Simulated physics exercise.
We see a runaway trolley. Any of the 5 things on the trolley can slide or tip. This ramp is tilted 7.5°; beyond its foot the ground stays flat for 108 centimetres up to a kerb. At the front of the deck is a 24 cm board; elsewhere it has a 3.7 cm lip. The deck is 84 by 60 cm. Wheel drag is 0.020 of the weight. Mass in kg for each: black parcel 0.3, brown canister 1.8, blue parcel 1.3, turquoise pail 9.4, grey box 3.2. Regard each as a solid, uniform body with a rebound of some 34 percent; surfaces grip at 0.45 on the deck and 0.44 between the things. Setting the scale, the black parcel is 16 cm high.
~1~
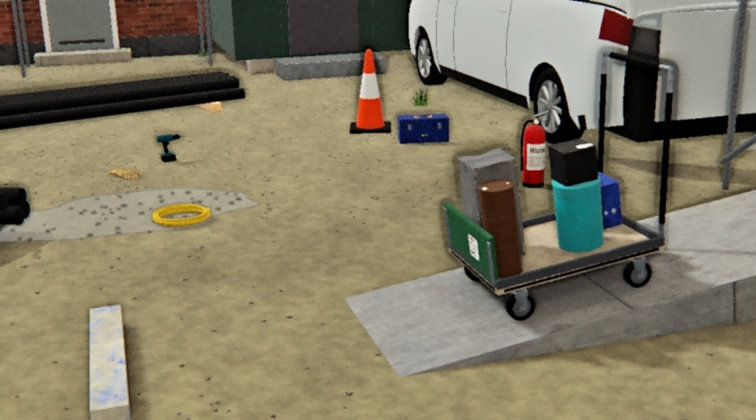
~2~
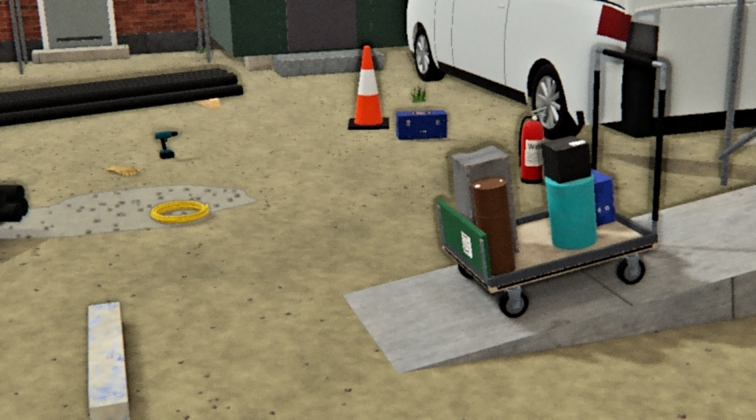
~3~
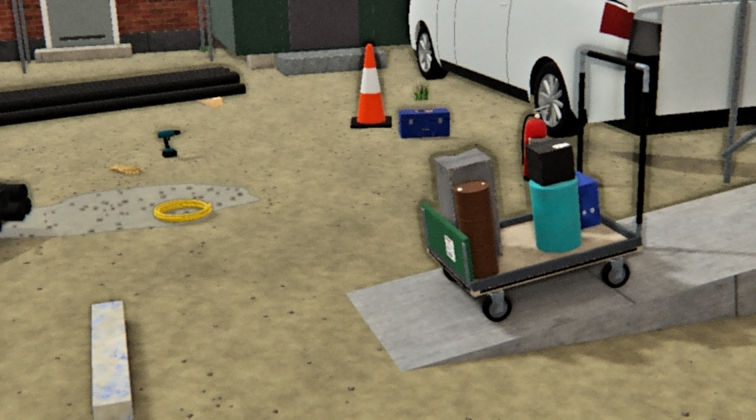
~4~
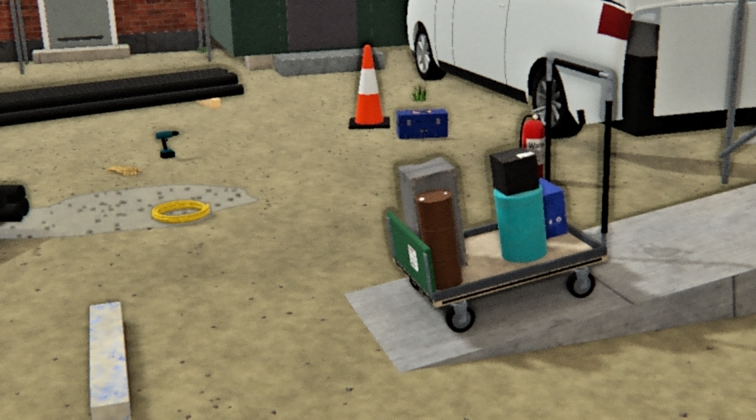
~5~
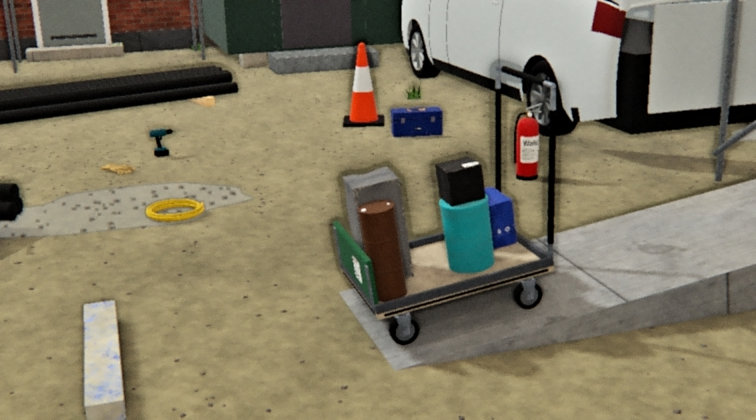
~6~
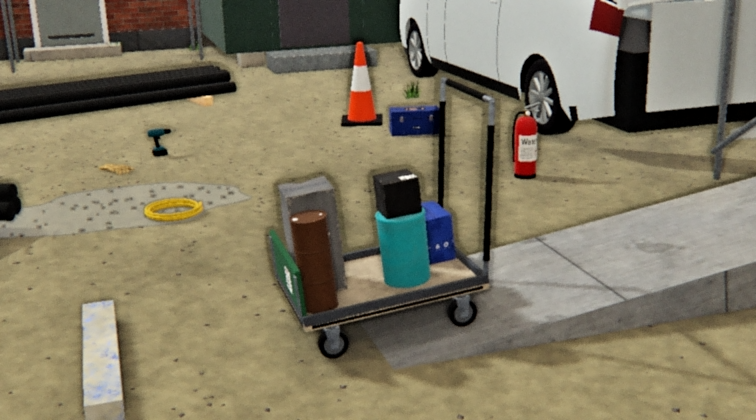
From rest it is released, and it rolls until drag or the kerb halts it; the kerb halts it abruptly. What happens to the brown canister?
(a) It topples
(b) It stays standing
Option b: It stays standing.
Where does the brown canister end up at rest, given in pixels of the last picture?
Around pixel (119, 288).
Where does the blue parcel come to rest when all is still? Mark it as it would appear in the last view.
Its middle comes to rest around (225, 270).
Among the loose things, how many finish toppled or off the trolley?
The answer is 0.
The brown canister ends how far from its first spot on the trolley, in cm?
The shift is close to 0 cm.
Then, 0.30 s on from there, 39 cm left to run.
Then, 0.70 s on from there, trolley at the kerb; black parcel moved 9 cm; blue parcel moved 9 cm; turquoise pail moved 9 cm.
Then, 0.80 s on from there, trolley at the kerb; black parcel moved 16 cm; blue parcel moved 15 cm; turquoise pail moved 15 cm.
In the end, not toppled but over 10 cm from the start, black parcel, blue parcel and turquoise pail; the other 2 under 10 cm from the start. At the end, from the last picture's camera, brown canister near (119, 288).
